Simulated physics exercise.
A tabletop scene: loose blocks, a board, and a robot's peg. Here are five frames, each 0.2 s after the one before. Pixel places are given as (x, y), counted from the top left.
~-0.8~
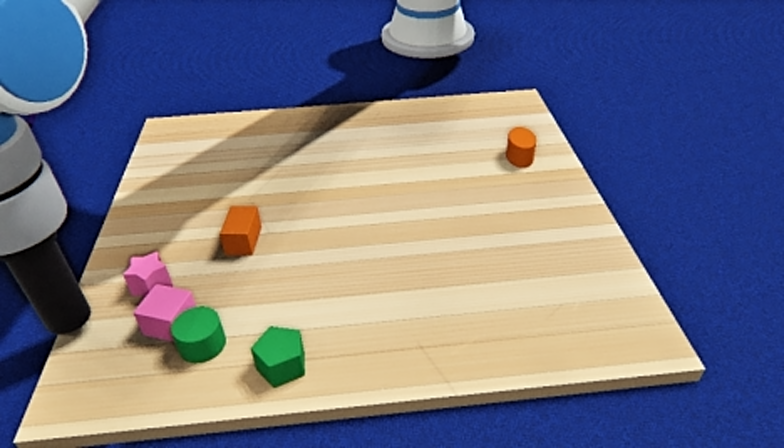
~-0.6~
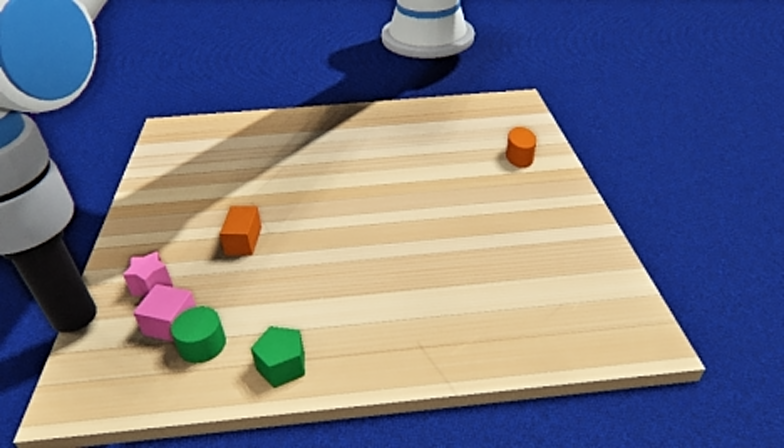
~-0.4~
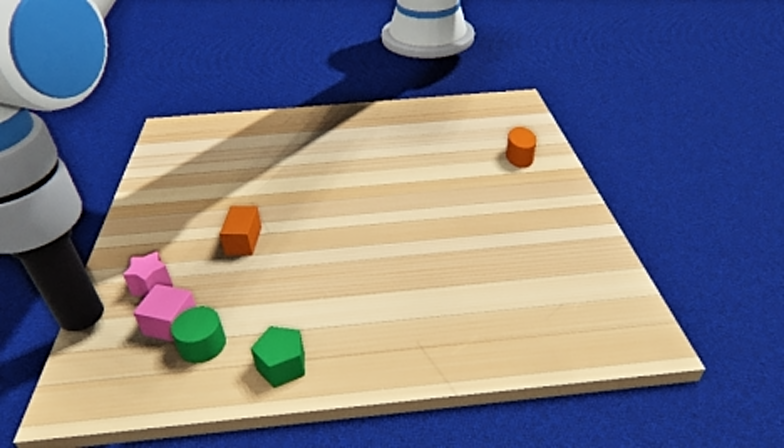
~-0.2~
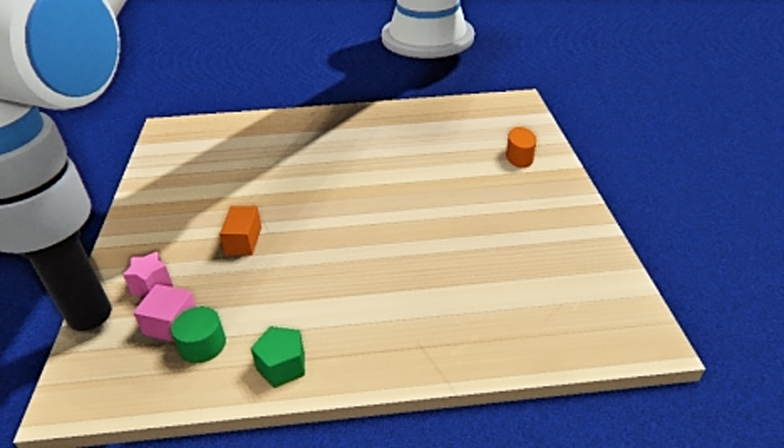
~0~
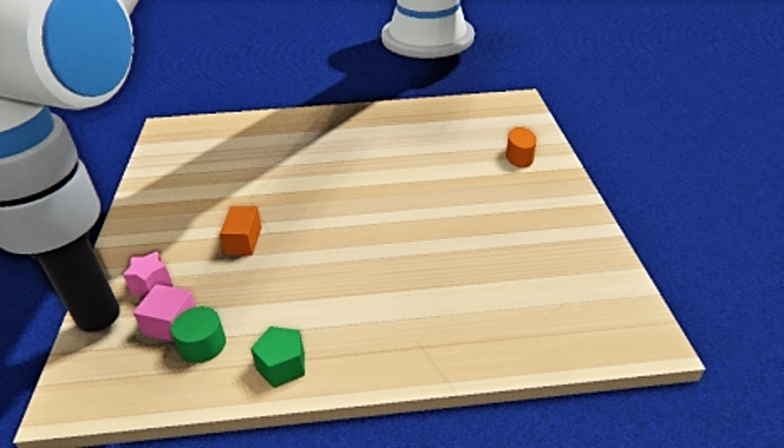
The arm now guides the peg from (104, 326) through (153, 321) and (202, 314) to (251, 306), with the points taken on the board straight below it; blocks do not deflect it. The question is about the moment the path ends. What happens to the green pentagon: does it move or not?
That block slides.
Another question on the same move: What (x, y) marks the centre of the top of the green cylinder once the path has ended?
That would be at about pixel (257, 347).
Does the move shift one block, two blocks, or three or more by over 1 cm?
The result: Three blocks or more.
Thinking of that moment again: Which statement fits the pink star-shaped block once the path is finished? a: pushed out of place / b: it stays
b - it stays.
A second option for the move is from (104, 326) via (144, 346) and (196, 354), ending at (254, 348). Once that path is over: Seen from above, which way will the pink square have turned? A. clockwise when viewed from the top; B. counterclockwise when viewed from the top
The correct letter is B.
On the path given first. One third of the way, peg at (150, 312); pink square at (188, 302); green cylinder at (214, 327).
Two thirds of the way, peg at (201, 306); pink square at (239, 302), turned 25° clockwise; green cylinder at (249, 338); green pentagon at (291, 351), turned 20° anticlockwise.
At the end, peg at (248, 298); pink star-shaped block unmoved; pink square at (275, 310), turned 75° clockwise; green cylinder at (257, 347); green pentagon at (304, 360), turned 35° anticlockwise.
